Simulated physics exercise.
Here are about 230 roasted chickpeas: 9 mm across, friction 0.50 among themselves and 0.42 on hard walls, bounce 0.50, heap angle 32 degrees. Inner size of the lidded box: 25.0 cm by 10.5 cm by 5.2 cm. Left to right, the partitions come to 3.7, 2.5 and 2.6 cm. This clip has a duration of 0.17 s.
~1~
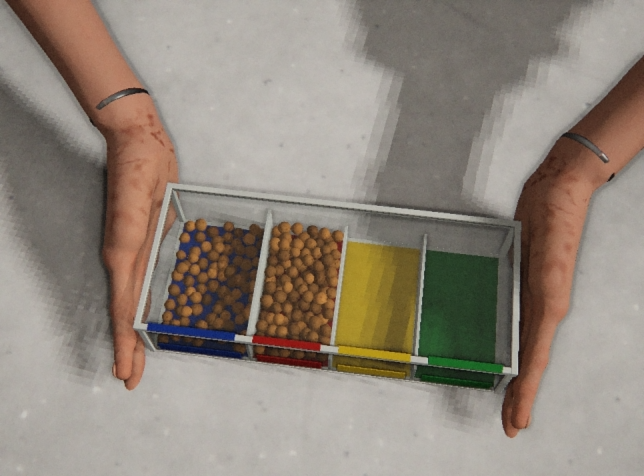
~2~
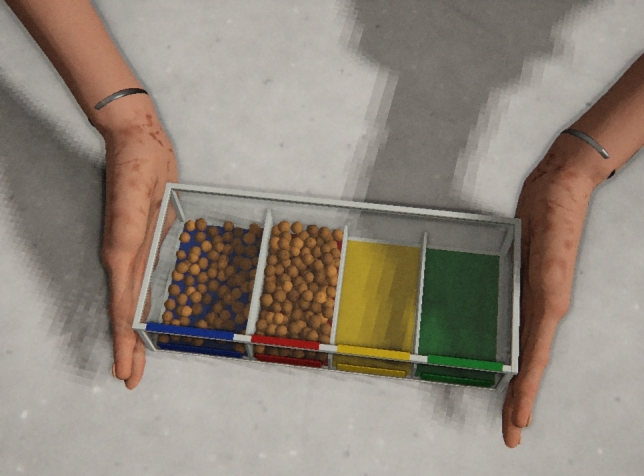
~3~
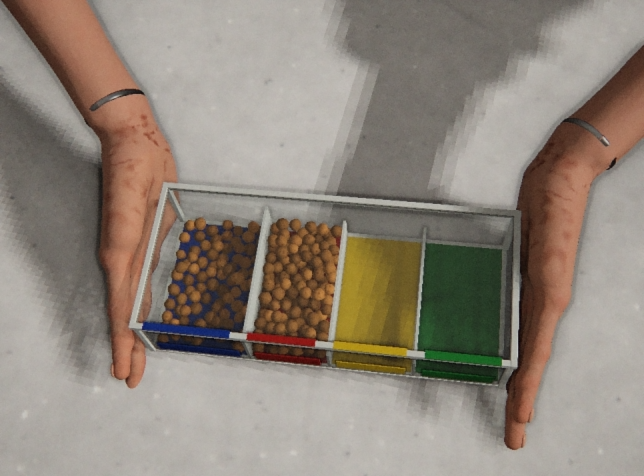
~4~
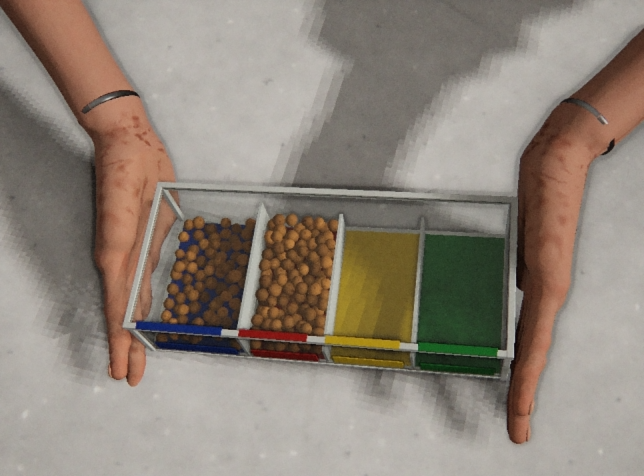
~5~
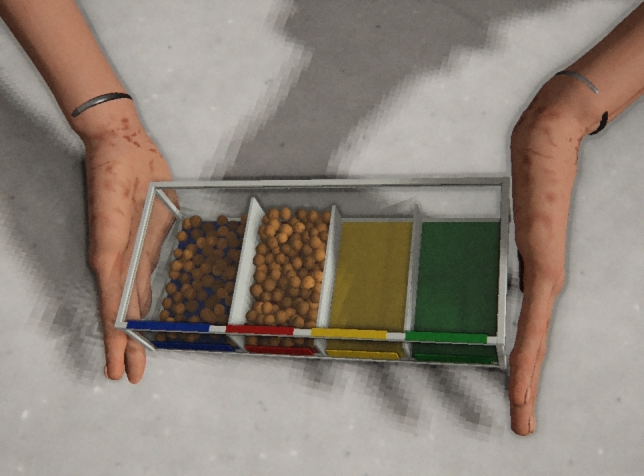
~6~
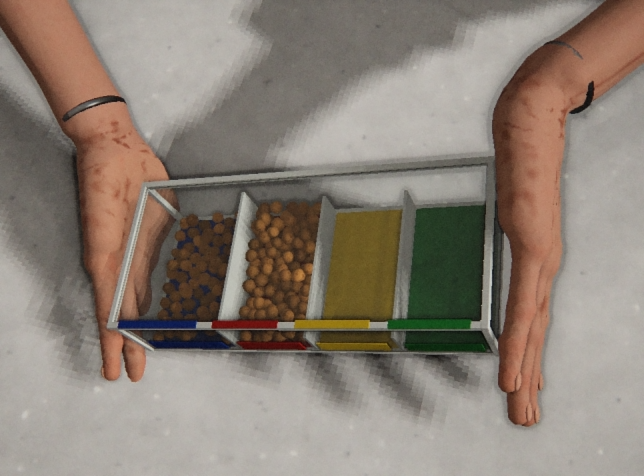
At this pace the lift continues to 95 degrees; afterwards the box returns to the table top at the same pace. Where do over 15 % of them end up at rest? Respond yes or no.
Red compartment: Yes; blue compartment: Yes; green compartment: No; yellow compartment: No.
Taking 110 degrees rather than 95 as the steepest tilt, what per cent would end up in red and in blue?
Then the red compartment would keep 40 per cent and the blue one 60 per cent.
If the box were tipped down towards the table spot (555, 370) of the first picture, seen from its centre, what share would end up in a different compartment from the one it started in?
70 %.
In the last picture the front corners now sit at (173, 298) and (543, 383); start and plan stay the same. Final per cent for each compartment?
Red 15 %; blue 20 %; green 55 %; yellow 10 %.
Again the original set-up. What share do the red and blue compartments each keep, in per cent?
Red 50; blue 50.
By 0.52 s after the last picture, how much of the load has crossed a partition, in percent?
Near 5 in a hundred.
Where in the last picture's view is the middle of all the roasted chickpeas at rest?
Roughly pixel (243, 291).
Then, 0.52 s after the last picture, tilt 94 degrees; red 55 %, blue 45 %.
Then, 0.87 s after the last picture, tilt 40 degrees; red 50 %, blue 50 %.
Then, 1.32 s after the last picture, tilt 0 degrees; red 50 %, blue 50 %.
In the end, red 50 %, blue 50 %, green 0 %, yellow 0 %.
